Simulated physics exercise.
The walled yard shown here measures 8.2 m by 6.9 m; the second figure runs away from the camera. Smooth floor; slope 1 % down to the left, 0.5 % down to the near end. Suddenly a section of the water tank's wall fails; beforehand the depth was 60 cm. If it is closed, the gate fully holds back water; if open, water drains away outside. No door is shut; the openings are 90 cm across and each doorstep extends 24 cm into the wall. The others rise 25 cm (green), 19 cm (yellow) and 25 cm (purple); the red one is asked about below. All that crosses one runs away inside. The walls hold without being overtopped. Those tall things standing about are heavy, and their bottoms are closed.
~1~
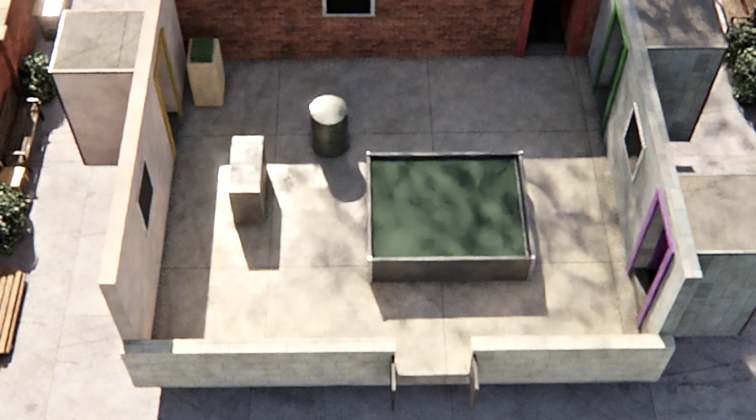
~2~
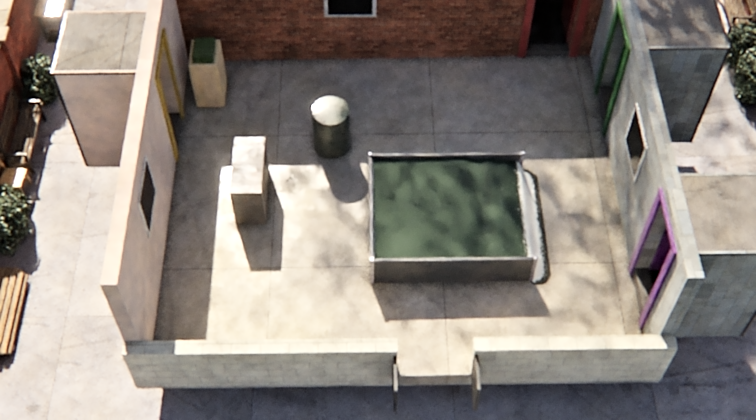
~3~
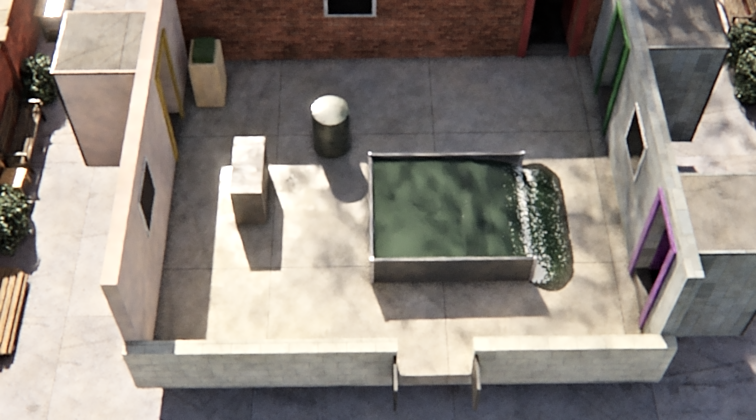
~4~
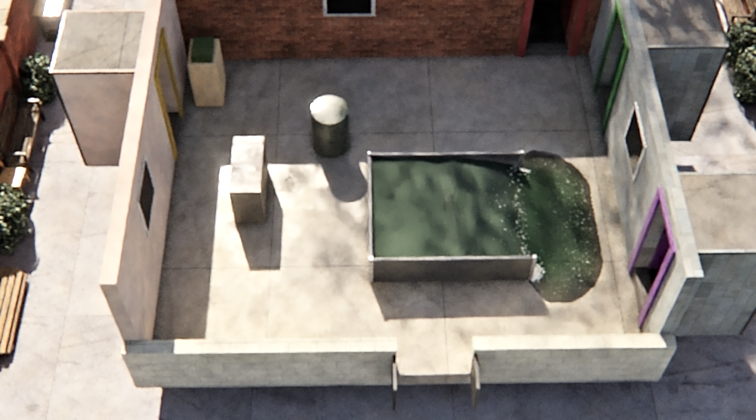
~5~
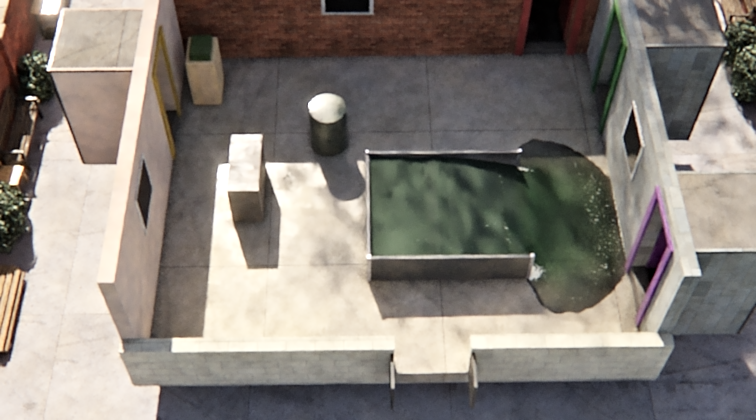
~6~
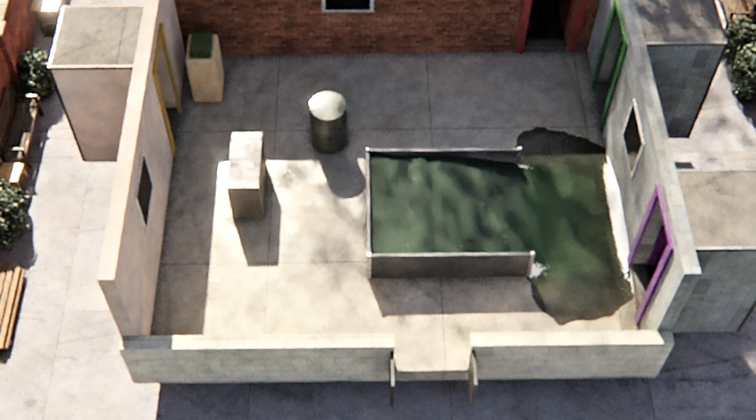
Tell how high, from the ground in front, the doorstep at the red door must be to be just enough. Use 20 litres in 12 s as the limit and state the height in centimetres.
It must be about 22 cm high.
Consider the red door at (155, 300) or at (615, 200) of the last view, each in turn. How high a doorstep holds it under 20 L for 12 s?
Around 14.0 and 34 cm respectively.
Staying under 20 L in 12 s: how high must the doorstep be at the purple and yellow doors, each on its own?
About 23 cm at purple and 10.0 cm at yellow.
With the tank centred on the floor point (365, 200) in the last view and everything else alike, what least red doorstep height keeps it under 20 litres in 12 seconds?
Roughly 21 cm is needed.
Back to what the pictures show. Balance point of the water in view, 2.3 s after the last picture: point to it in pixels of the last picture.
I'd say around (528, 217).
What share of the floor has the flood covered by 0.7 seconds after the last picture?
15 %.
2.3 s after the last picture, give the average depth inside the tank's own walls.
Some 20 cm.
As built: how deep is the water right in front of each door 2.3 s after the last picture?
Green door 14 cm, yellow door 0 cm, purple door 24 cm, red door 26 cm.
Then, 0.7 s after the last picture water covers 15 % of the floor, deepest (42 cm) near (606, 227); it has not reached the red door.
Then, 2.3 s after the last picture water covers 30 % of the floor, deepest (41 cm) near (640, 354); 26 cm at the red door, 18 litres in over its 13 cm doorstep.
Then, 11.3 s after the last picture water covers 100 % of the floor, deepest (14 cm) near (156, 295); 3 cm at the red door, 123 litres in over its 13 cm doorstep.
At the red door as built, the water peaked near 27 cm, 2.7 s after the last picture.
Run again over the same 12 s with other heights there, 50 litres in over 18 cm, 8 litres over 24 cm. The limit of 20 litres is kept from about 22 cm up.
